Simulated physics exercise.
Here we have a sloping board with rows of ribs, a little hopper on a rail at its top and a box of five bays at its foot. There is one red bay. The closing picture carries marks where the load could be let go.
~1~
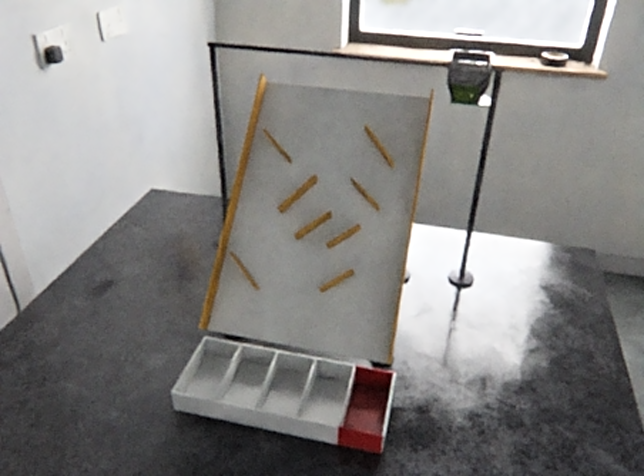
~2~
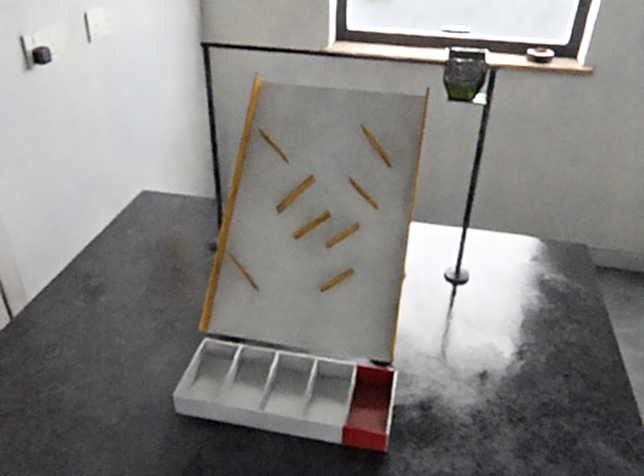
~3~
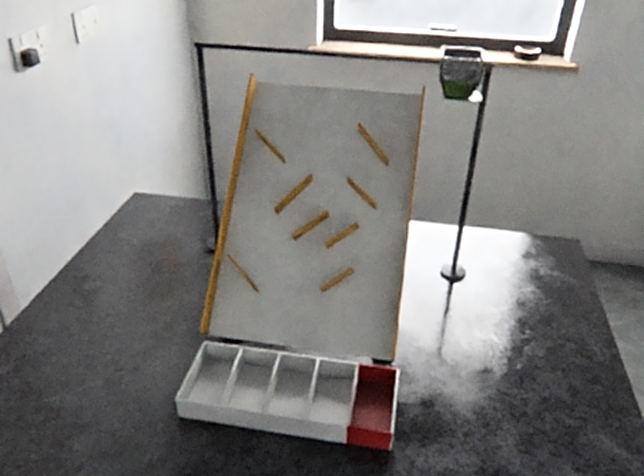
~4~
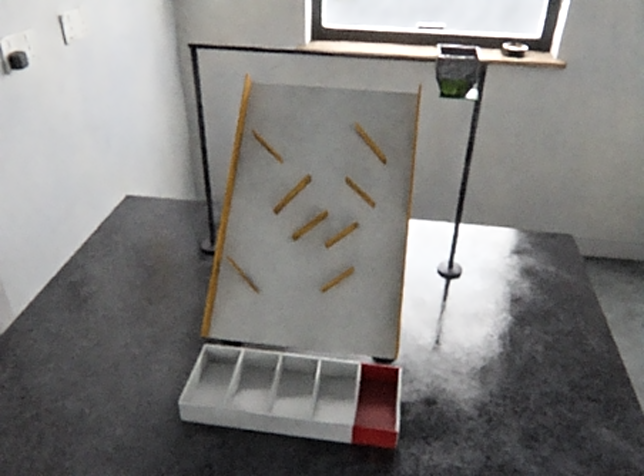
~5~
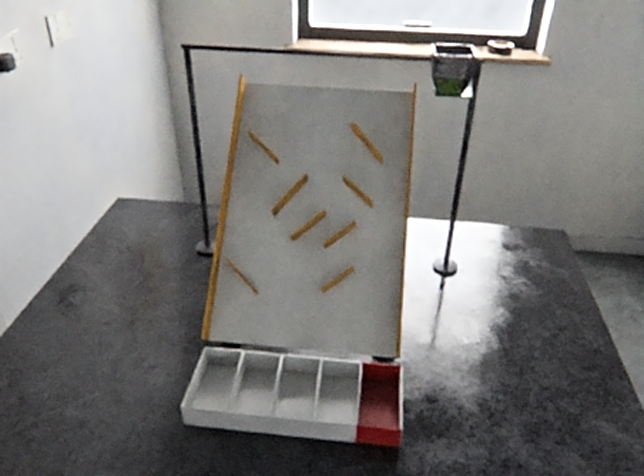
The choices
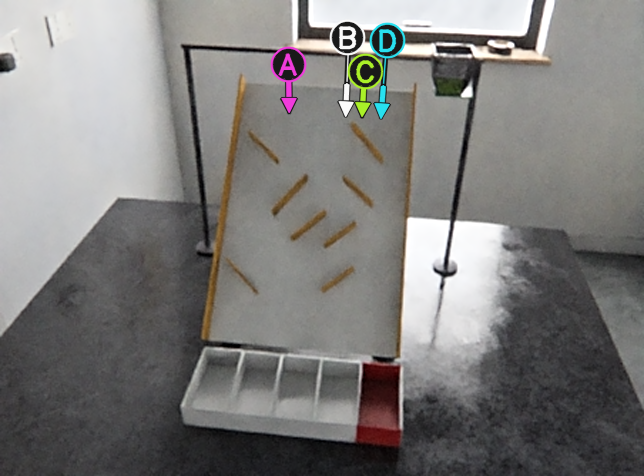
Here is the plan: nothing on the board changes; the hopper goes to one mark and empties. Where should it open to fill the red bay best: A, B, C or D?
D works best here.
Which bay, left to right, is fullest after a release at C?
The fifth.
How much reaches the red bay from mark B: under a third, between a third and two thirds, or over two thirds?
Mark B gives under a third.
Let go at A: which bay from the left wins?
It is the third one.
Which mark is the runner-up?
It is C.
On the marked copy, mark A meets the board at (289, 107); mark B meets the board at (345, 110); mark C meets the board at (362, 111); mark D meets the board at (381, 113).
Choosing A, only a few in the red bay, all but a few in other bays.
Choosing B, close to a quarter in the red bay, close to two thirds in other bays, a small share outside the box.
Choosing C, close to half in the red bay, close to a quarter in other bays, close to a third outside the box.
Choosing D, close to two thirds in the red bay, close to a third outside the box.
